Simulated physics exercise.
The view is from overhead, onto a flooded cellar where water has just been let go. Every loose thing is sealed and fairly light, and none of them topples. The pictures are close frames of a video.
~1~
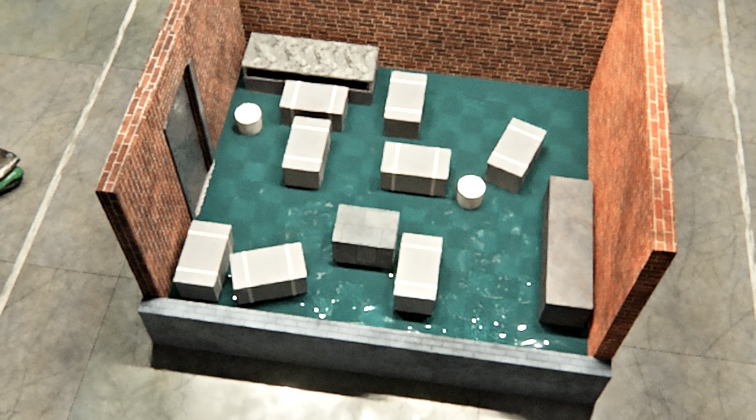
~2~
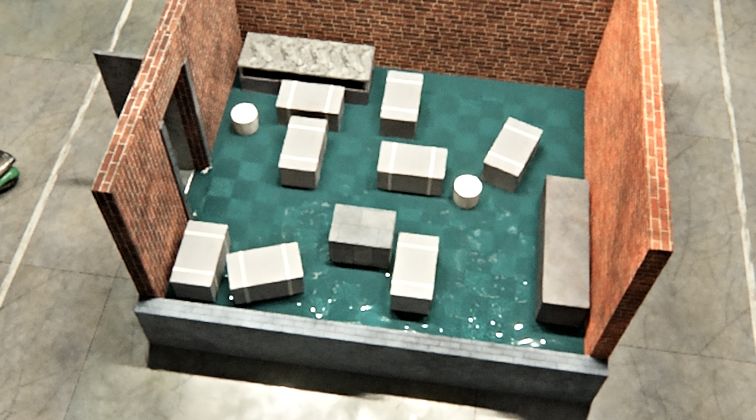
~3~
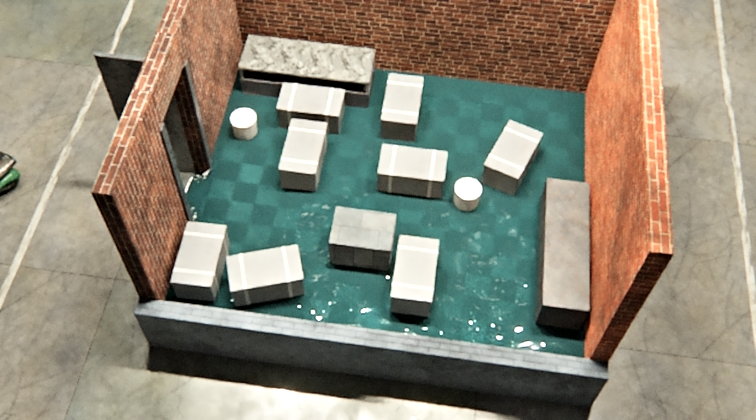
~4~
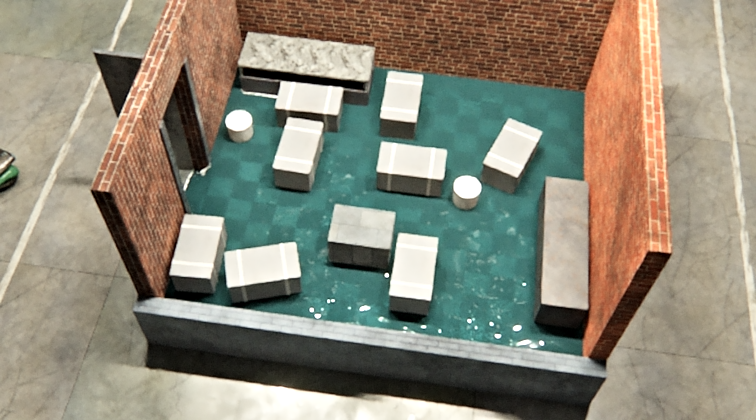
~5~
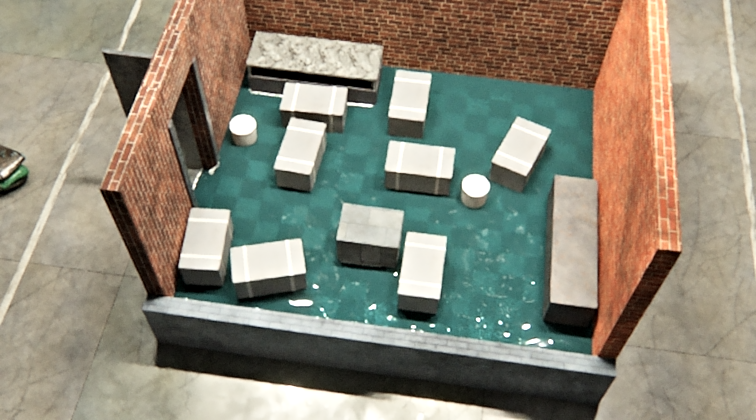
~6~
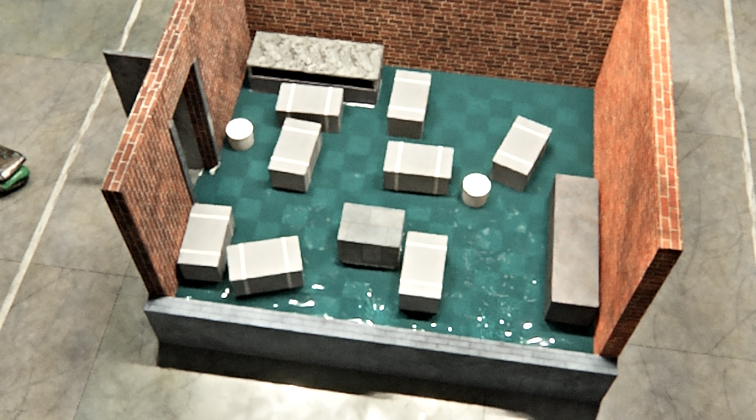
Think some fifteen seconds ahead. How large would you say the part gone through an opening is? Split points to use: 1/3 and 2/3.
Below 1/3.
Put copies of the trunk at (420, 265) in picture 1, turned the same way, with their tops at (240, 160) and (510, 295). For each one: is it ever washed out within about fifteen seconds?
Taking them in order, the first is lost through the gap and the second is remaining.
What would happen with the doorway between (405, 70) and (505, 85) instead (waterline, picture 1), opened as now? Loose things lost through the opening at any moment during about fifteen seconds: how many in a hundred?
Close to 60 %, I think.
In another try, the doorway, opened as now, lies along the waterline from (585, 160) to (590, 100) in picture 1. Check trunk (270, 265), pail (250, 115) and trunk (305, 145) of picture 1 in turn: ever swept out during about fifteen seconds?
Per item as listed - not lost, not lost, not lost.
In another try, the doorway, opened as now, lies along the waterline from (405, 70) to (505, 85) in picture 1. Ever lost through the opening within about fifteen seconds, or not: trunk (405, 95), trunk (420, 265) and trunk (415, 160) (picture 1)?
First exits, second never exits, third exits.
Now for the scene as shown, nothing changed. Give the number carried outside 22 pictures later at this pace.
1.
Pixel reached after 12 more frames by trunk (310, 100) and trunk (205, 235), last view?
Look for them at about (265, 108) and about (215, 205).
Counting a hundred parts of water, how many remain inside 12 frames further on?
80 in a hundred.
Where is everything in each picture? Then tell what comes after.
In the first frame, a pail at (248, 113), afloat; a trunk at (203, 253), afloat; 0 of 10 have shifted.
In the second frame, a pail at (244, 113) floats; a trunk at (199, 253) floats; 0 of 10 have shifted.
In the third frame, a pail at (243, 118), afloat, close to its start; a trunk at (199, 253) floats, close to its start; 0 of 10 have shifted.
In the fourth frame, a pail at (239, 120), afloat, close to its start; a trunk at (197, 245), afloat, close to its start; 3 of 10 have shifted.
In the fifth frame, a pail at (243, 125), afloat, close to its start; a trunk at (205, 238) floats, close to its start; 5 of 10 have shifted.
In the sixth frame, a pail at (239, 129), afloat, close to its start; a trunk at (205, 234) floats, close to its start; 5 of 10 have shifted.
A moment on, 0 of 10 are out; 10 afloat.
Next, 1 of 10 are out; 9 afloat.
Later, 1 of 10 are out; 9 afloat.
In the end, 1 of 10 are out; 9 afloat.
